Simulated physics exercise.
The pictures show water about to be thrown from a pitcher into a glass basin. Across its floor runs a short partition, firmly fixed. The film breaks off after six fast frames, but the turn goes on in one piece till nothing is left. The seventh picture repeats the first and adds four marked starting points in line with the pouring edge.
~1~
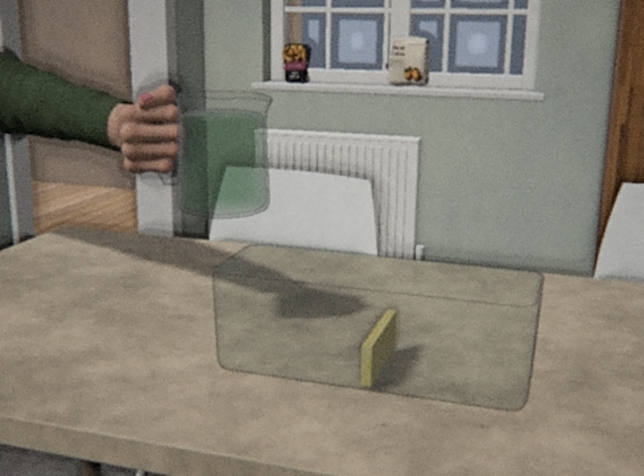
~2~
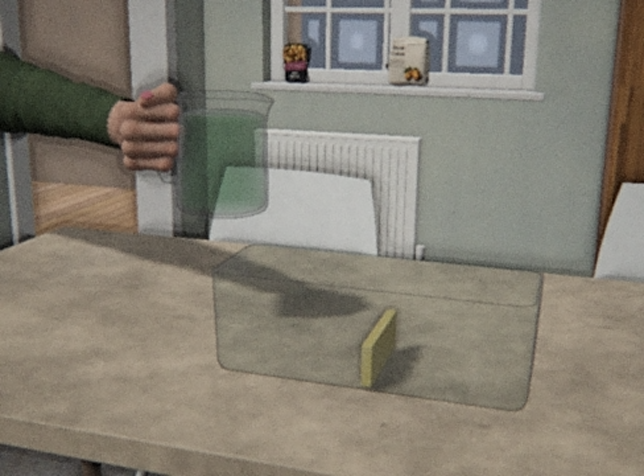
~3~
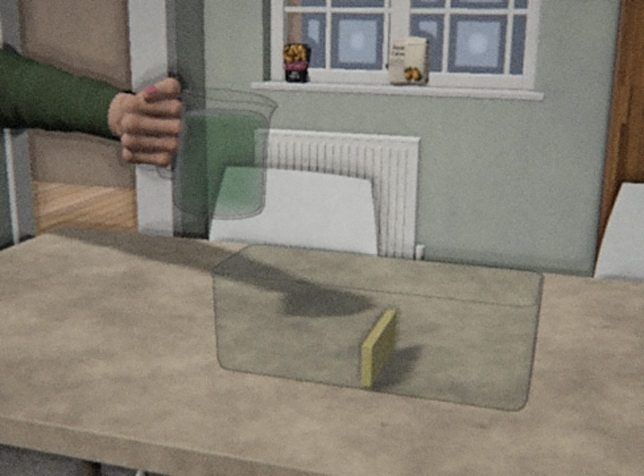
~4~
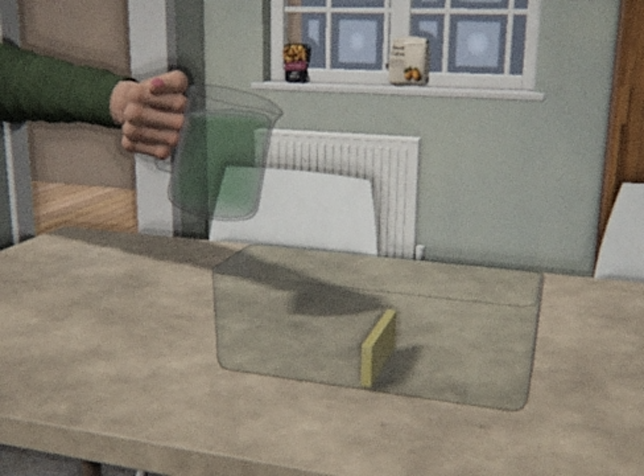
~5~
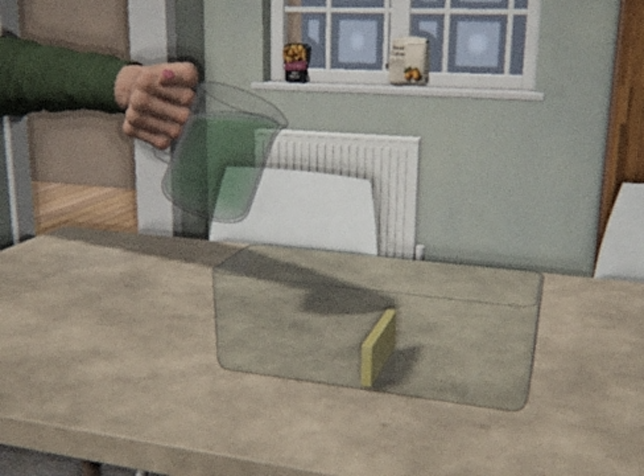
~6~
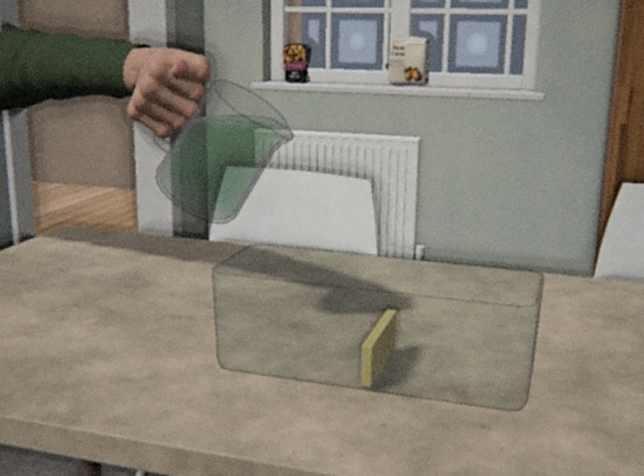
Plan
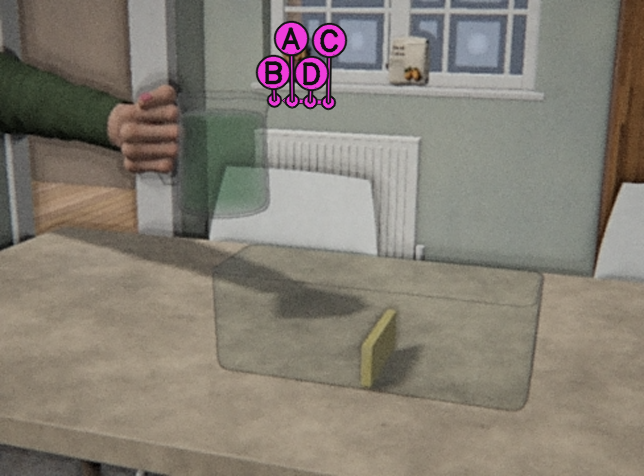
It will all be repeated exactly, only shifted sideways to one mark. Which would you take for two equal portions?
D is best.
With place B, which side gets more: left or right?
The left side.
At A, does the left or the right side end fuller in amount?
The left side.
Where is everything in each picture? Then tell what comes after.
The first frame shows upright, lip at (270, 99); basin from (219, 365) to (527, 410); top of the wall at (380, 327); nothing has left yet.
The second frame shows upright, lip at (271, 101); nothing has left yet.
The third frame shows tipped about 6°, lip at (275, 105); nothing has left yet.
The fourth frame shows tipped about 13°, lip at (280, 113); nothing has left yet.
The fifth frame shows tipped about 22°, lip at (286, 124); nothing has left yet.
The sixth frame shows tipped about 33°, lip at (290, 138); water is over the lip, down to (290, 138).
In magenta, A at (292, 100); B at (274, 100); C at (328, 102); D at (310, 101).
If A is chosen, about 86 % ends left of the wall and 11 % right of it; 4 % is lost outside.
If B is chosen, about 94 % ends left of the wall and 4 % right of it.
If C is chosen, about 18 % ends left of the wall and 82 % right of it.
If D is chosen, about 54 % ends left of the wall and 46 % right of it.
